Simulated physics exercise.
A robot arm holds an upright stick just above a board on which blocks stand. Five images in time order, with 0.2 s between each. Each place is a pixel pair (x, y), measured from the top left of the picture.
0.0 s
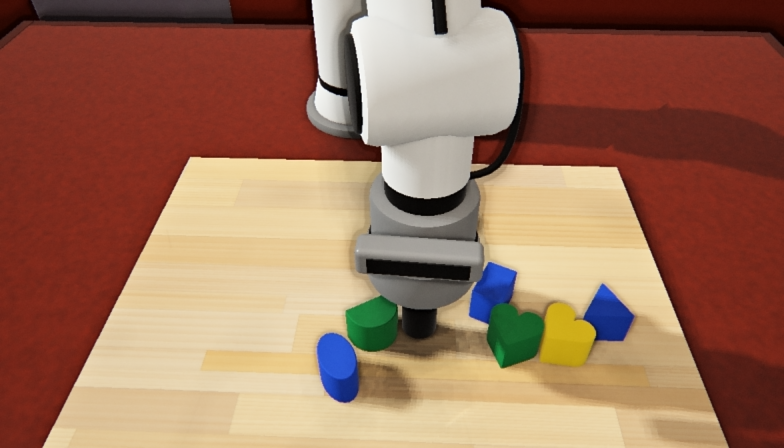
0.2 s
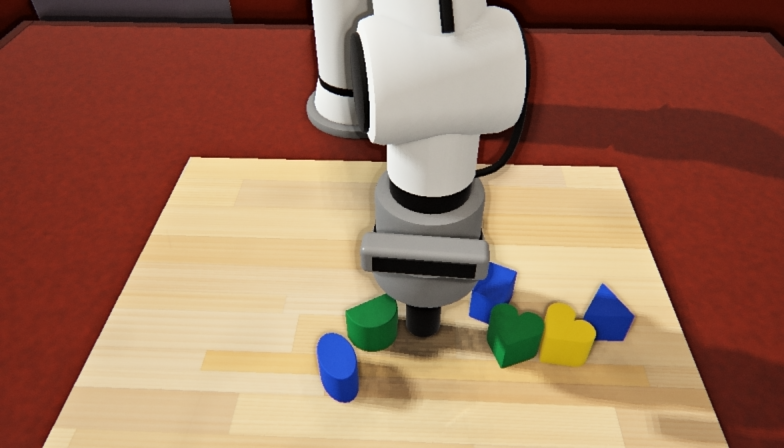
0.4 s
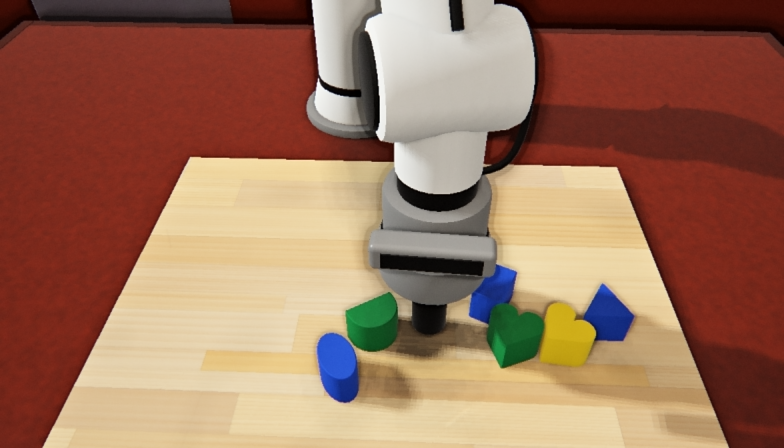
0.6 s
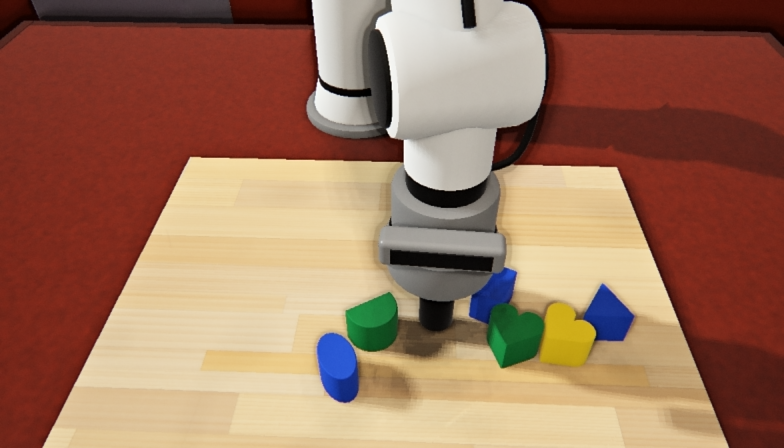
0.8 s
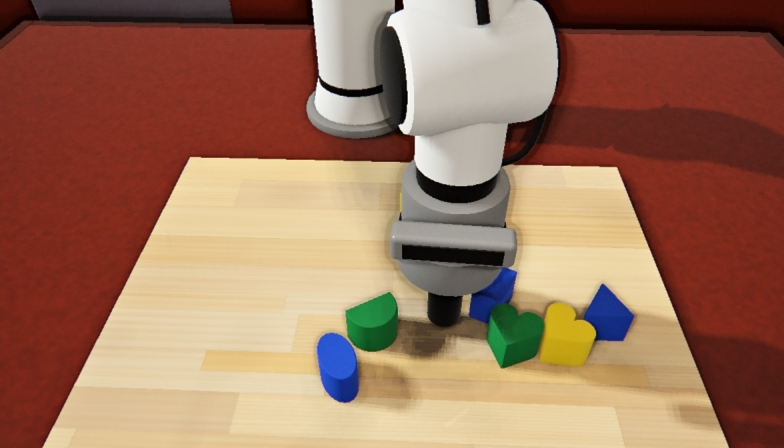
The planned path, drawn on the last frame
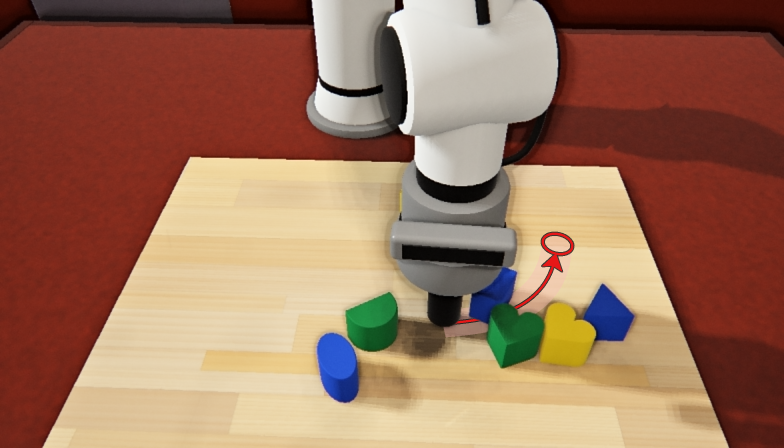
On a pale wooden board set over a red surface, a white and grey robot arm reaches in from the top, seen from the front and slightly above. A green half-round block and a blue oval one stand left of its black stick, with a blue block, green heart, yellow heart and blue triangular block to the right. The arm moves the stick slightly right and away, touching nothing, while the blocks and camera stay still.
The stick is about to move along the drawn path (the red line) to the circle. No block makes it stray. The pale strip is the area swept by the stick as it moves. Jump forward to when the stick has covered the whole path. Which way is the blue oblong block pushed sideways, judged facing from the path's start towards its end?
Taking start-to-end as forward, the block's sideways shift goes to the left.
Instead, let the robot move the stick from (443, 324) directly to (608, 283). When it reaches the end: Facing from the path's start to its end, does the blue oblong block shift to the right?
Going by the path, no.
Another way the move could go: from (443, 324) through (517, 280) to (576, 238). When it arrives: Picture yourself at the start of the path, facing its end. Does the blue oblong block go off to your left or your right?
It moves right.
The line goes from (443, 324) over (504, 313) and (545, 283) to (557, 244).
What follows on the original path. One third of the way, stick at (507, 303); blue oblong block at (528, 262), turned 45° anticlockwise; green heart-shaped block at (523, 324), turned 20° clockwise; yellow heart-shaped block at (571, 326).
Two thirds of the way, stick at (548, 273); blue oblong block at (539, 236); green heart-shaped block at (523, 324), turned 20° clockwise; yellow heart-shaped block at (571, 326).
At the end, stick at (560, 234); green half-round block unmoved; blue oblong block at (533, 217), turned 185° anticlockwise; green heart-shaped block at (523, 324), turned 20° clockwise; yellow heart-shaped block at (571, 326); blue three-sided block unmoved.
